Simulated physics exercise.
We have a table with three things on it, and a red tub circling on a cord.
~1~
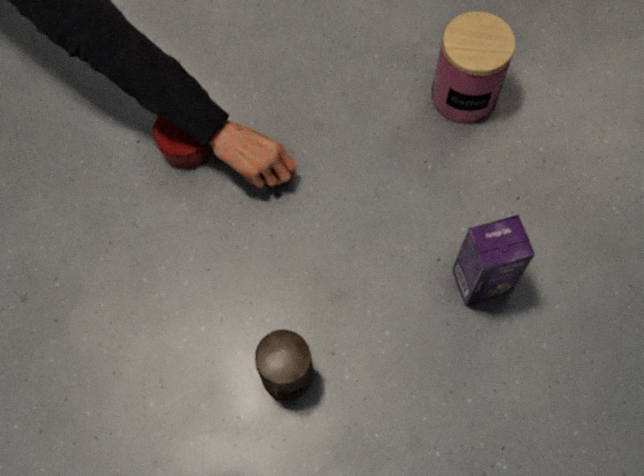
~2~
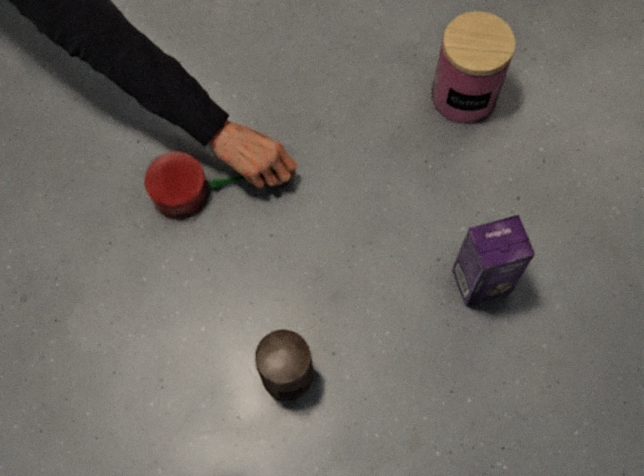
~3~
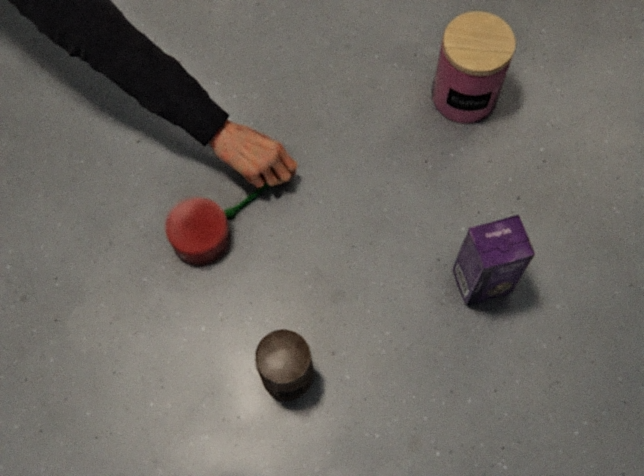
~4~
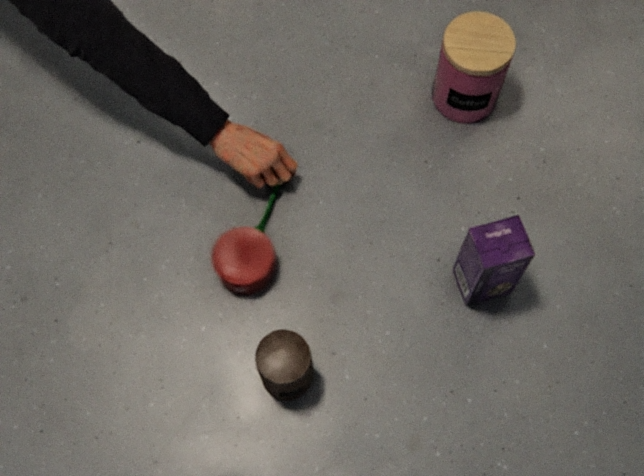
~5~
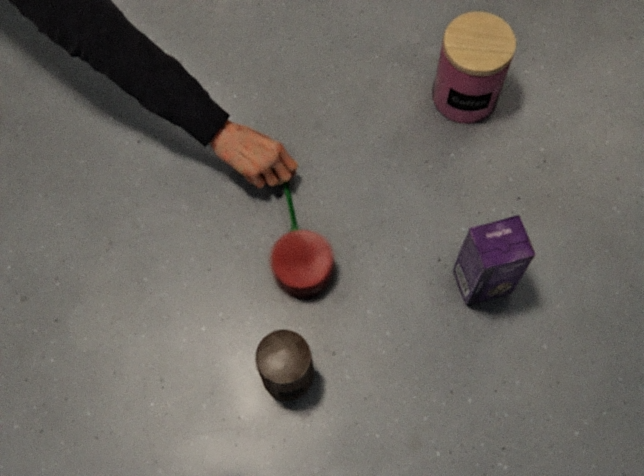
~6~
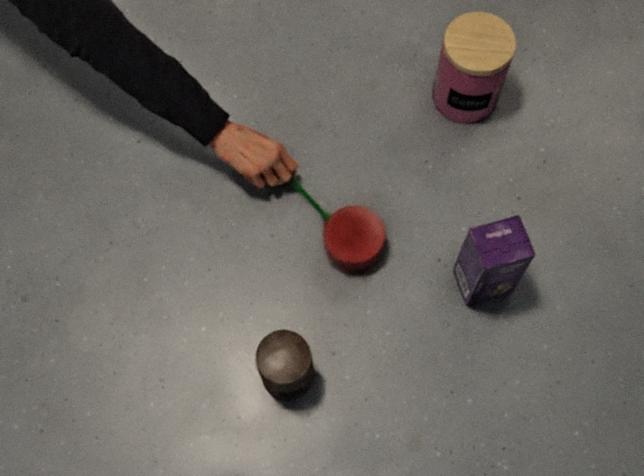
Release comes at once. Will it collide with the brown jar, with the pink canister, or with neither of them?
The brown jar is missed; the pink canister is hit.
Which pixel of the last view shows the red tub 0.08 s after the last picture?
Approx. position: (419, 161).
Then, 0.08 s after the last picture, tub near (419, 161).
Then, 0.20 s after the last picture, tub near (454, 122); pink canister pushed aside.
At rest, tub near (459, 119); pink canister pushed aside. The brown jar escapes it and the pink canister is struck.
